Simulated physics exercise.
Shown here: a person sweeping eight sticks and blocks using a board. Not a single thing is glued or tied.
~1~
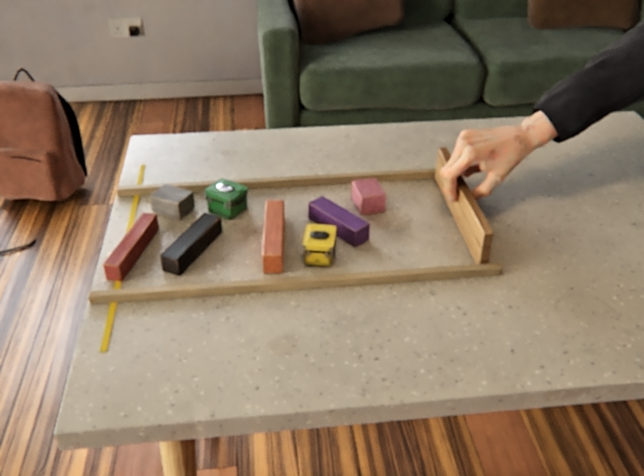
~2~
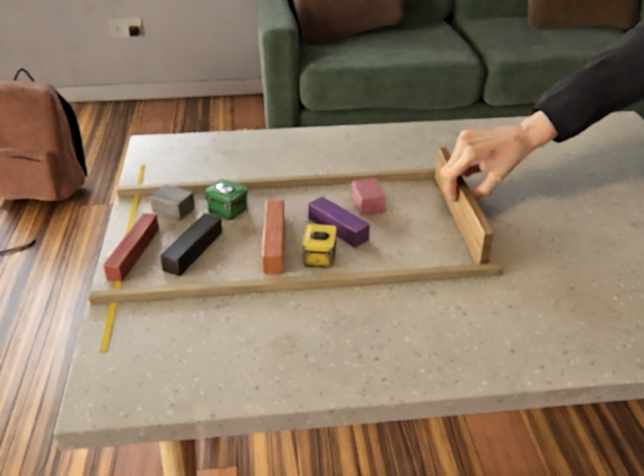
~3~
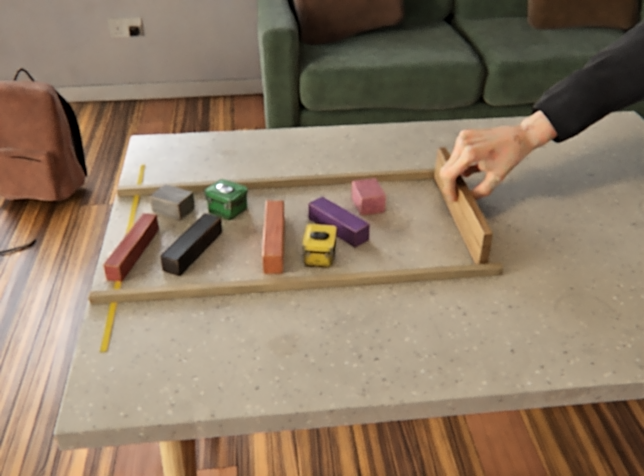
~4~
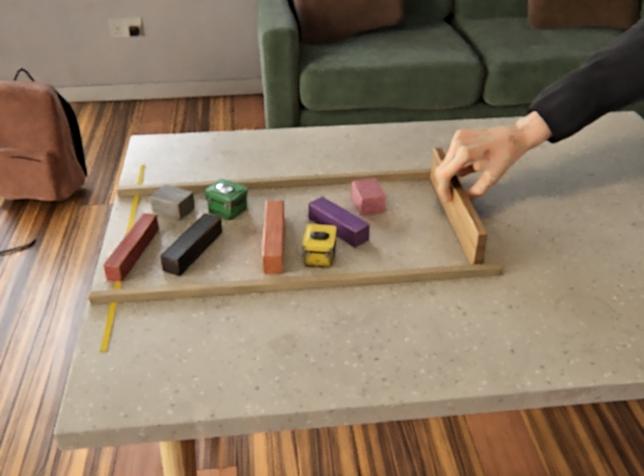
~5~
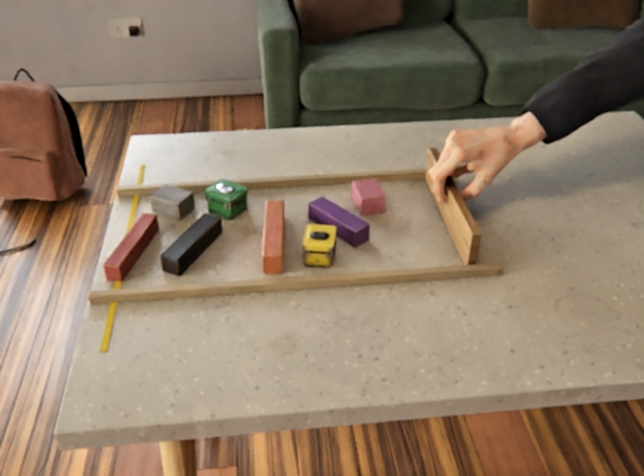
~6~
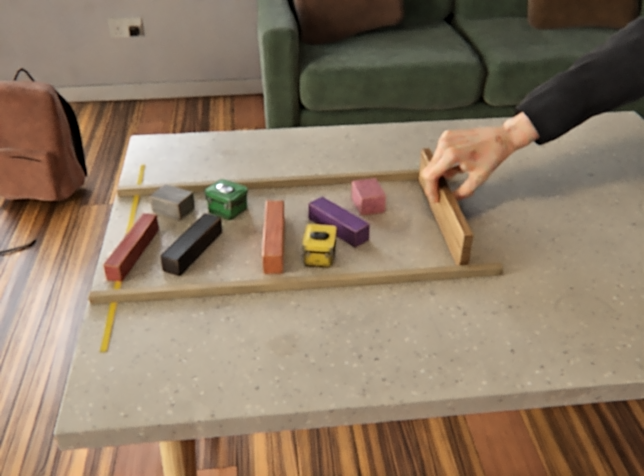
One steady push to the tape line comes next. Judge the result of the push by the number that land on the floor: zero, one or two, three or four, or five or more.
The push is going to knock off more than four.
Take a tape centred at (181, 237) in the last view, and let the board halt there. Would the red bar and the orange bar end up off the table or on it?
As for the red bar, it is not retained; as for the orange bar, it is retained.
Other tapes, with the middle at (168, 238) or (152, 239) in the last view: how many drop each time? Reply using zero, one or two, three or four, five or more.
In order, you'd get either three or four falling, then 3 or 4.
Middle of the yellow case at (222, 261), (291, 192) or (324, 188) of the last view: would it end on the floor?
One place at a time, it goes down; then it goes down; then it goes down.
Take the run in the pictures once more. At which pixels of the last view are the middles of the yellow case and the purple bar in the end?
The yellow case stops around (93, 270); the purple bar around (99, 237).
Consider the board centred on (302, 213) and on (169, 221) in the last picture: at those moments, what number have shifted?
That gives 4 for the first and 8 for the second.
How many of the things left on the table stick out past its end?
The count is 3.
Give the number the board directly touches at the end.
That comes to 3.
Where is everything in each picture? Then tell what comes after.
The first frame shows red bar (133, 246); grey block (173, 202); black stick (193, 243); board (461, 203); tape (127, 241).
The second frame shows grey block (173, 202); green case (227, 199).
The third frame shows black stick (193, 243); yellow case (320, 246).
The fourth frame shows red bar (133, 246); purple bar (338, 221).
The fifth frame shows grey block (173, 202); orange bar (274, 235).
The sixth frame shows red bar (133, 246); grey block (173, 202); black stick (193, 243); board (443, 204); tape (127, 241).
Early on, none off yet; red bar at rest near (133, 246); grey block at rest near (173, 202); black stick at rest near (193, 243).
Finally, the number that fall off is five or more; lost, orange bar, green case, black stick, grey block and red bar.
